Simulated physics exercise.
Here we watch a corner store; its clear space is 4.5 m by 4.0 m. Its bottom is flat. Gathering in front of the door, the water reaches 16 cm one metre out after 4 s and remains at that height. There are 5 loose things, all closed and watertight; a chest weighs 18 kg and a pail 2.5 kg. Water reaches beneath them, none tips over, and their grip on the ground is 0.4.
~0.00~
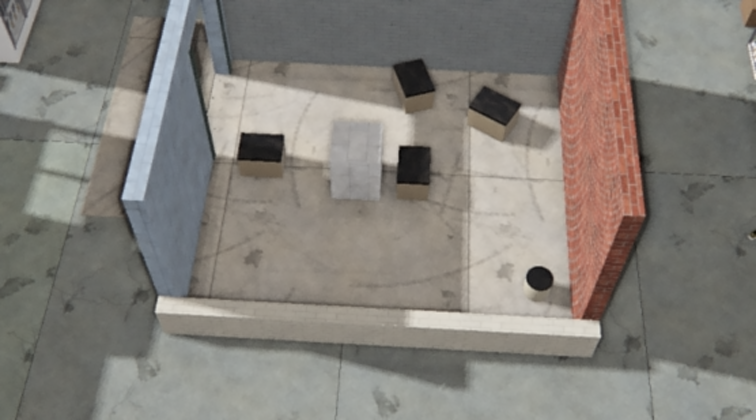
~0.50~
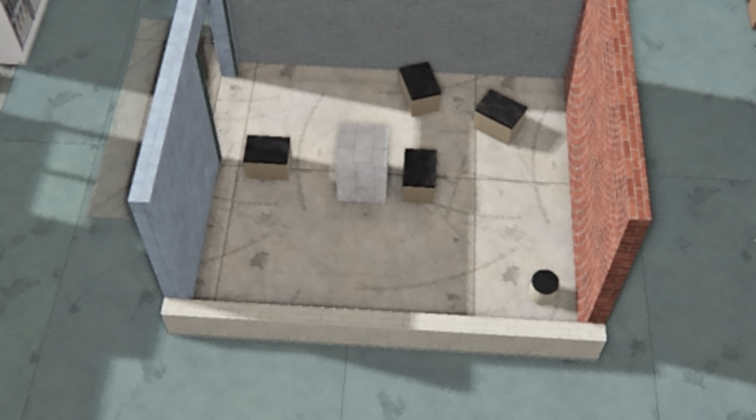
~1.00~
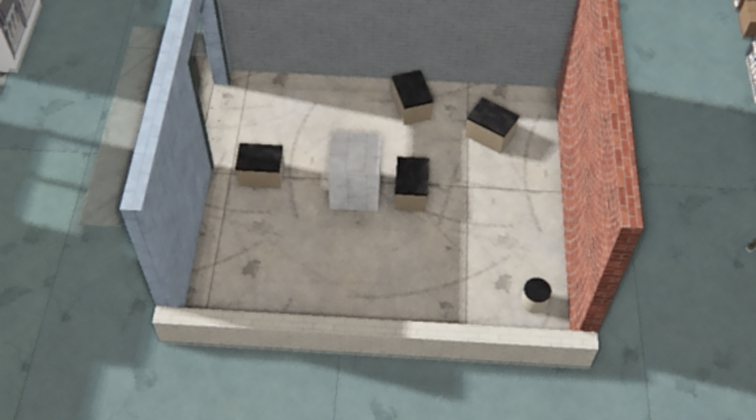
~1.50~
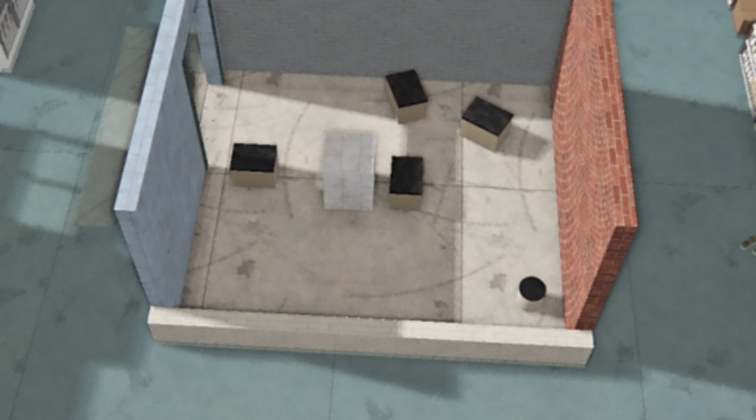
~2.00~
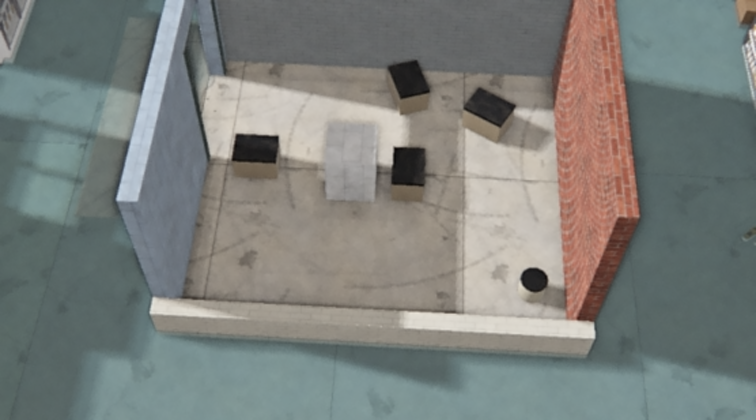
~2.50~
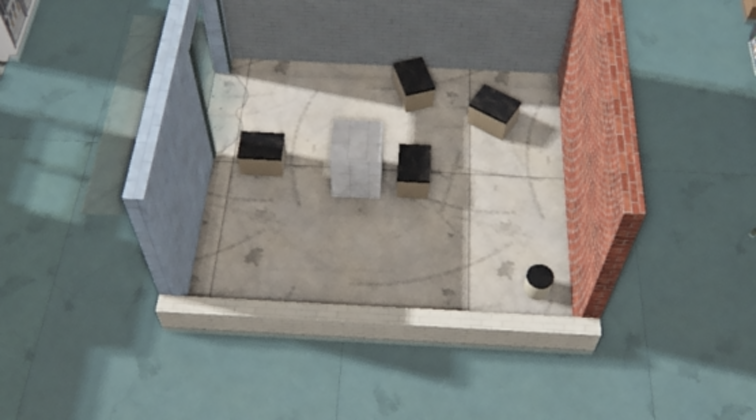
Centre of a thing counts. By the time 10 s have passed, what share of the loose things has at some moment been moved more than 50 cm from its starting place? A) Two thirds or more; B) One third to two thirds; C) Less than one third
One third to two thirds.
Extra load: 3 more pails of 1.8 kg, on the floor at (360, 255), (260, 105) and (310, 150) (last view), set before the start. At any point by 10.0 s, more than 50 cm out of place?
Well, it goes below, above, above.
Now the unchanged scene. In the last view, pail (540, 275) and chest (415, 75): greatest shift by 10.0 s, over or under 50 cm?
Beyond, beyond.
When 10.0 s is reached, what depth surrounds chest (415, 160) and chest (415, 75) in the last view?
Around 3 cm and 11 cm.
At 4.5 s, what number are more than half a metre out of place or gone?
The number by then is 0.
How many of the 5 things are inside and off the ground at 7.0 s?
0.
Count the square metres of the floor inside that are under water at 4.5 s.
Some 4.0 m2 of it.
After 3.5 s 0 of 5 are over 50 cm from their spots; 0 afloat.
After 4.5 s 0 of 5 are over 50 cm from their spots; 0 afloat.
After 7.0 s 1 of 5 are over 50 cm from their spots; 0 afloat.
After 10.0 s 3 of 5 are over 50 cm from their spots, and 3 have been at some point; 3 afloat.
